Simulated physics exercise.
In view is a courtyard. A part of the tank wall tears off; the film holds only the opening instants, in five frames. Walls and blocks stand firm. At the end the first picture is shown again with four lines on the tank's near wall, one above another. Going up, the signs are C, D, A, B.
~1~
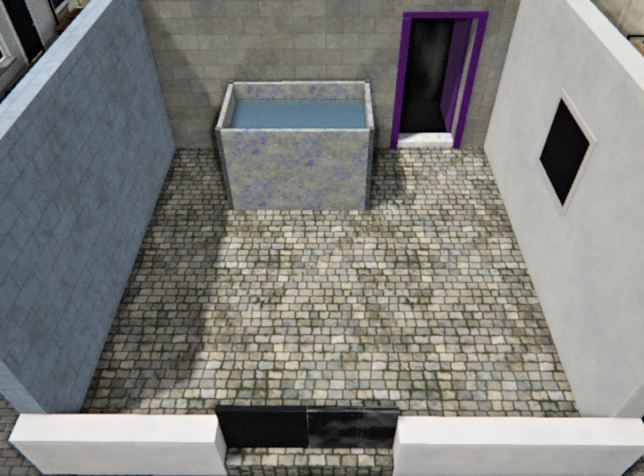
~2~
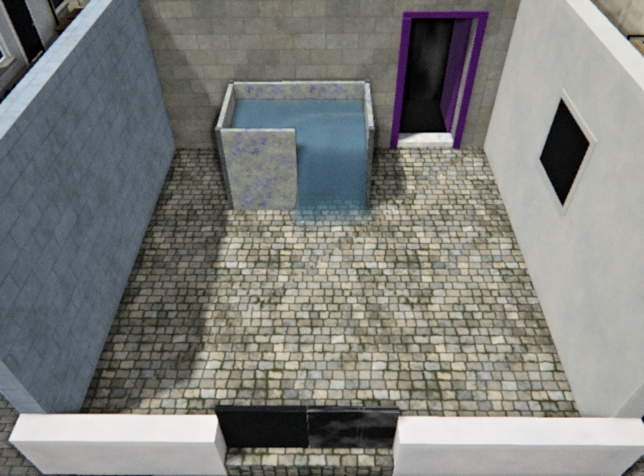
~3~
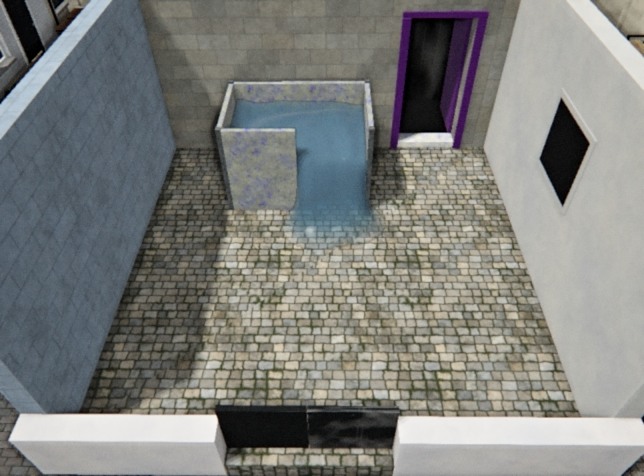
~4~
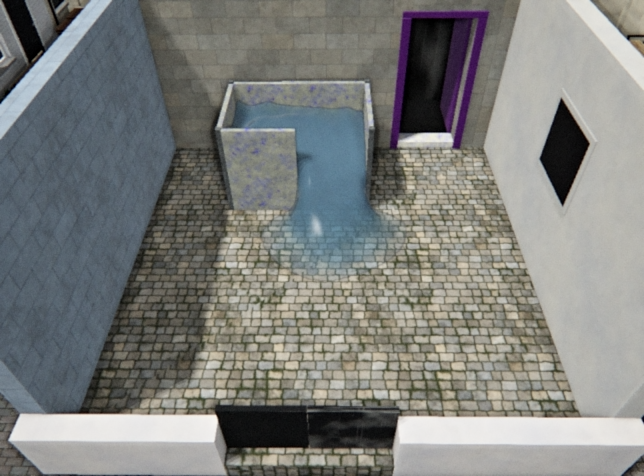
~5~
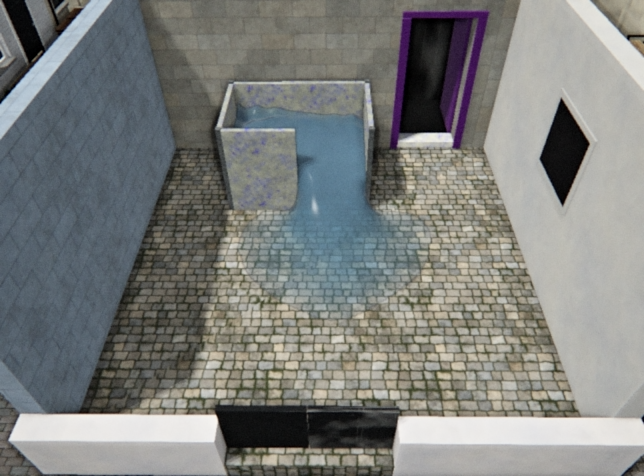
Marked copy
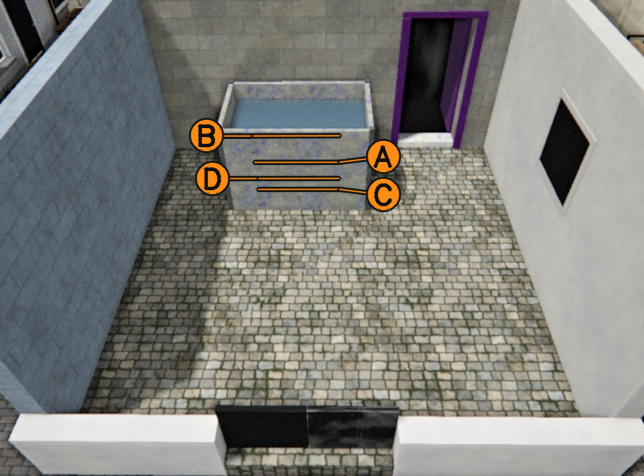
Water rests in a raised, mottled grey-and-purple tank against the back wall of a cobbled courtyard, seen from above by a still camera. A purple doorway stands to the tank's right, between a blue wall at left and a white one at right, with a dark gate in front. The tank's front right part opens, and water pours out, fanning forward across the stones.
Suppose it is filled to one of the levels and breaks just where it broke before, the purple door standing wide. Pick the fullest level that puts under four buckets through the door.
A is the one.
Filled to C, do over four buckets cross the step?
No, not at all.
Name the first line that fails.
B it is.
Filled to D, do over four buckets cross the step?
No, not at all.
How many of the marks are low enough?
Three.
In orange, A at (296, 162); B at (295, 135); C at (298, 189); D at (297, 178); from the bottom up C, D, A, B.
If A is chosen, a splash gets over, under a bucket.
If B is chosen, about 8 bucketfuls get in.
If C is chosen, nothing gets over.
If D is chosen, nothing gets over.
